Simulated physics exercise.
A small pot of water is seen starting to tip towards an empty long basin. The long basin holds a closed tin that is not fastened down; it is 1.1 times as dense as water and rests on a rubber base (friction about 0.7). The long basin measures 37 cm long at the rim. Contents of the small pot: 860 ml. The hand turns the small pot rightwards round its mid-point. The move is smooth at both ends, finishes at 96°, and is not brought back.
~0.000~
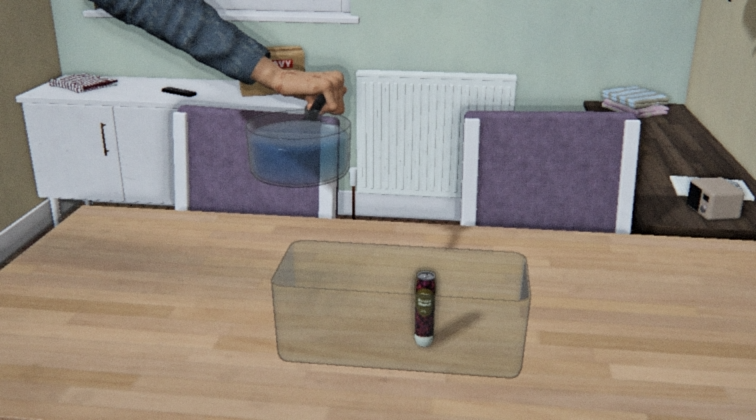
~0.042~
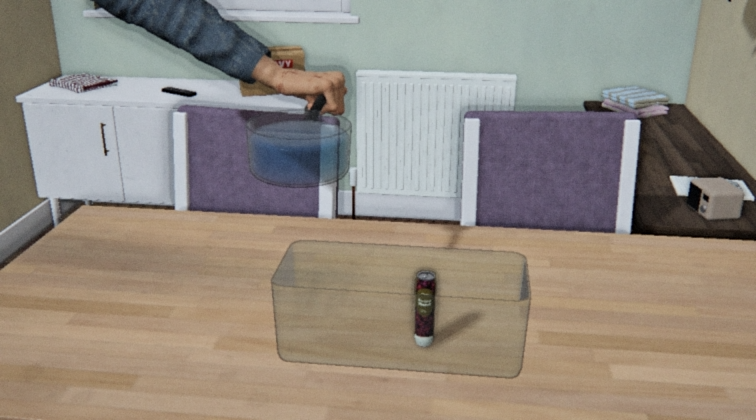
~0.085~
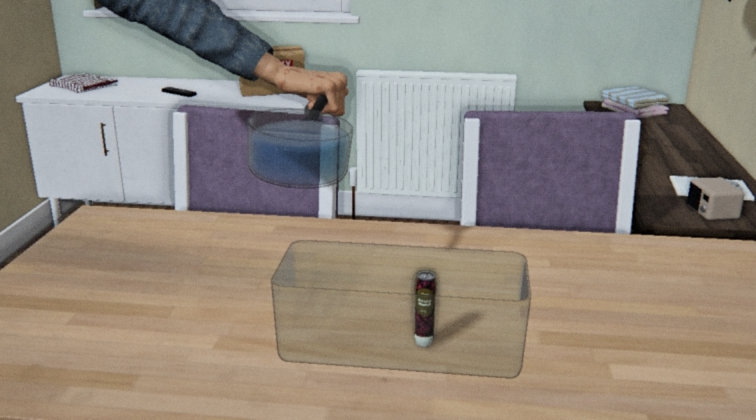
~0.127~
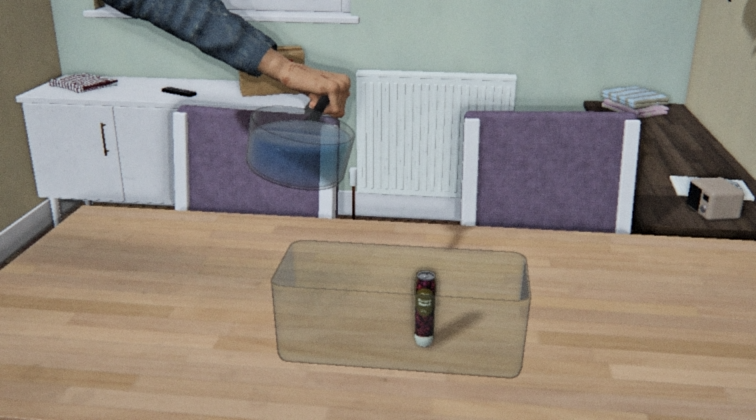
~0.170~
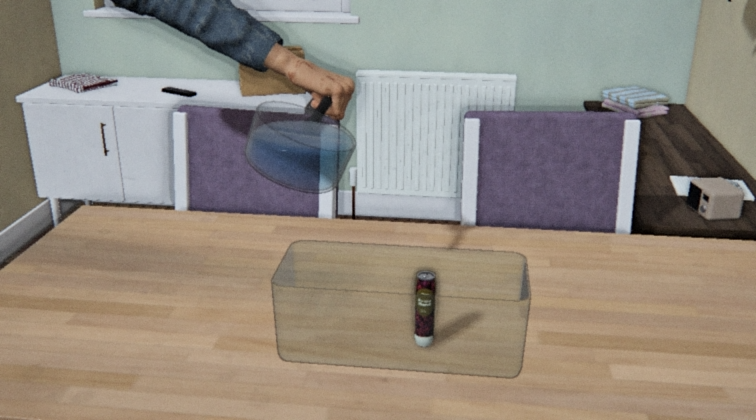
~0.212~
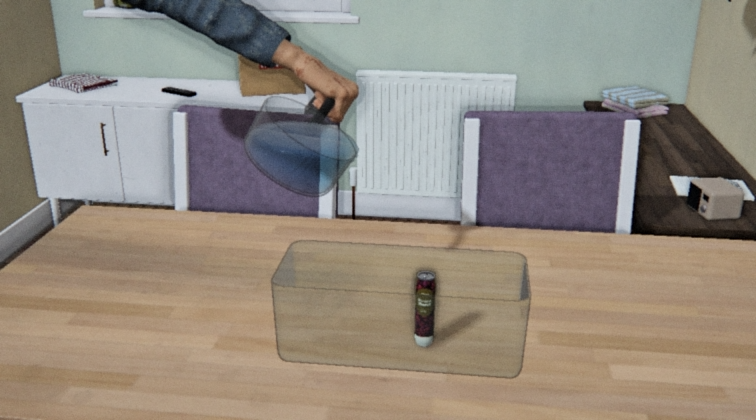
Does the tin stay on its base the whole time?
No, it tips over.
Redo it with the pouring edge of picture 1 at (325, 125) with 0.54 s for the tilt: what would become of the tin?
After that, the tin stays vertical.
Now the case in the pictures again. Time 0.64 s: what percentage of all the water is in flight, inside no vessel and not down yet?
Roughly 10 %.
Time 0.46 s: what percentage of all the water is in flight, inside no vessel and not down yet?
Estimate: About 56 % of all of it.
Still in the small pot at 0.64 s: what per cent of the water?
Close to 9 percent of the whole amount.
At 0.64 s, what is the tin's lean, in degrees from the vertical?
Tilt: Around 5 degrees.
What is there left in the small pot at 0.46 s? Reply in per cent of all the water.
Roughly 30 percent.
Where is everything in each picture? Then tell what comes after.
It leans 0°; its right rim is at (350, 127); the water meets the walls at (251, 132) and (349, 136); the long basin's rim runs from (282, 262) to (528, 277); the tin's top is at (426, 279), in the first picture.
It leans 1°; its right rim is at (350, 128); the water meets the walls at (252, 131) and (349, 136), in the second picture.
It leans 6°; its right rim is at (352, 132); the water meets the walls at (253, 130) and (350, 137), in the third picture.
It leans 13°; its right rim is at (353, 139); the water meets the walls at (254, 129) and (352, 139), in the fourth picture.
It leans 22°; its right rim is at (354, 147); the water meets the walls at (253, 130) and (354, 141), in the fifth picture.
It leans 32°; its right rim is at (354, 157); the water meets the walls at (251, 129) and (355, 148); 3 per cent is over the edge, in the sixth picture.
Then, 0.46 s in, the tilt is 91° and 30 per cent is still to pour; the tin stands where it began.
Then, 0.64 s in, the tilt is 96° and 9 per cent is still to pour; the tin stands 1 cm from where it began.
Then, 0.83 s in, the tilt is 96° and 2 per cent is still to pour; the tin stands 1 cm from where it began.
Then, 1.04 s in, the tilt is 96° and 1 per cent is still to pour; the tin leans 16°.
Finally, the tin lies on its side.
